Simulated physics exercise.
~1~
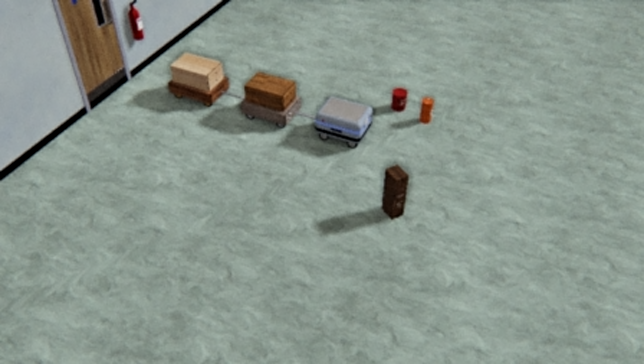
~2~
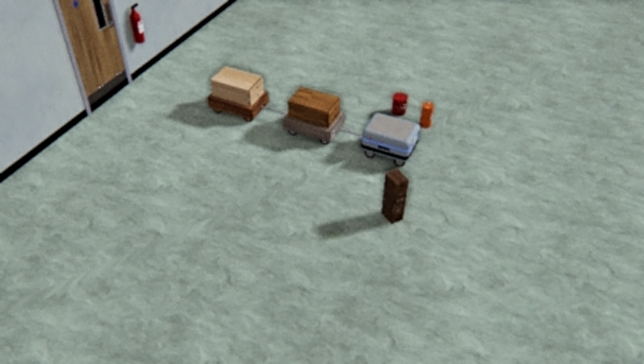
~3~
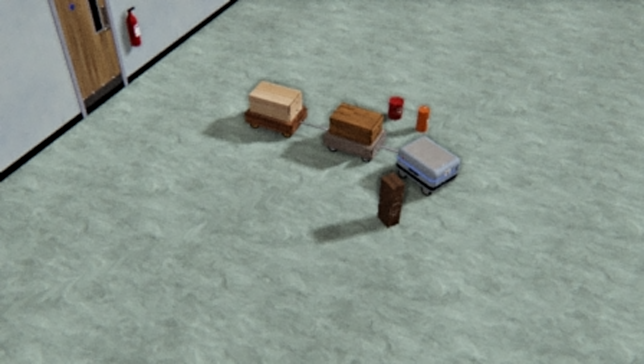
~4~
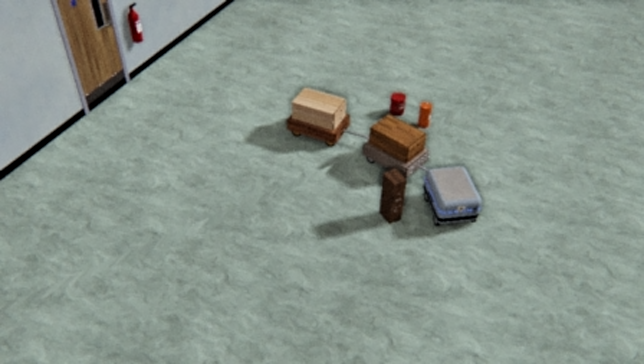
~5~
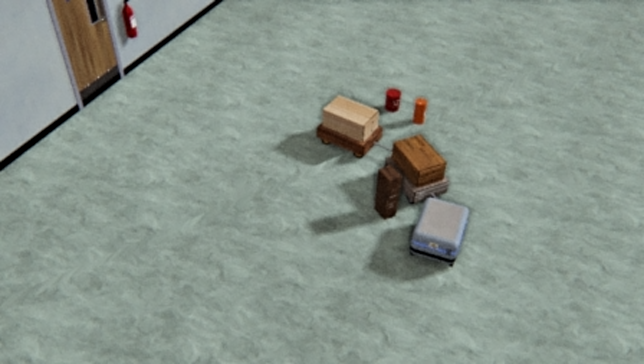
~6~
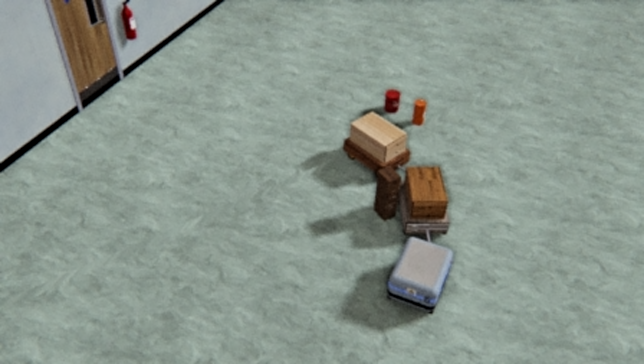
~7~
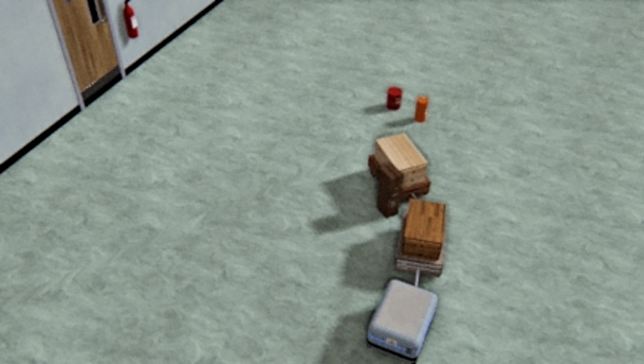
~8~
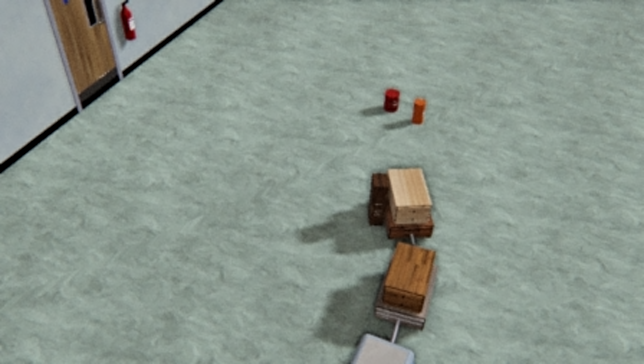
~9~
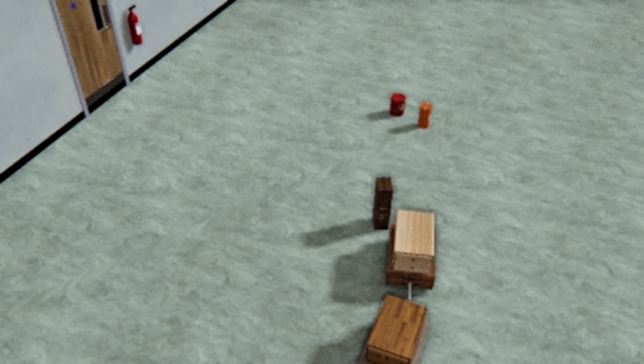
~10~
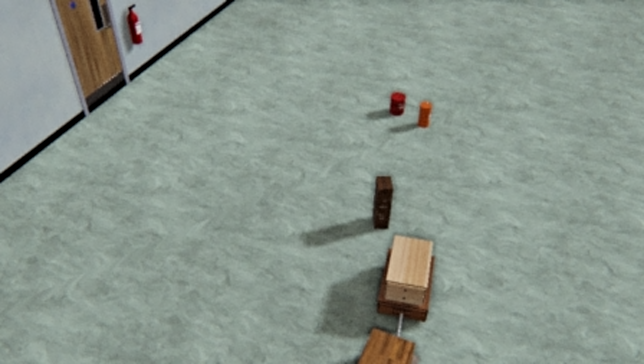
A tow train curves right then down past two canisters, nudging a standing brown box slightly.
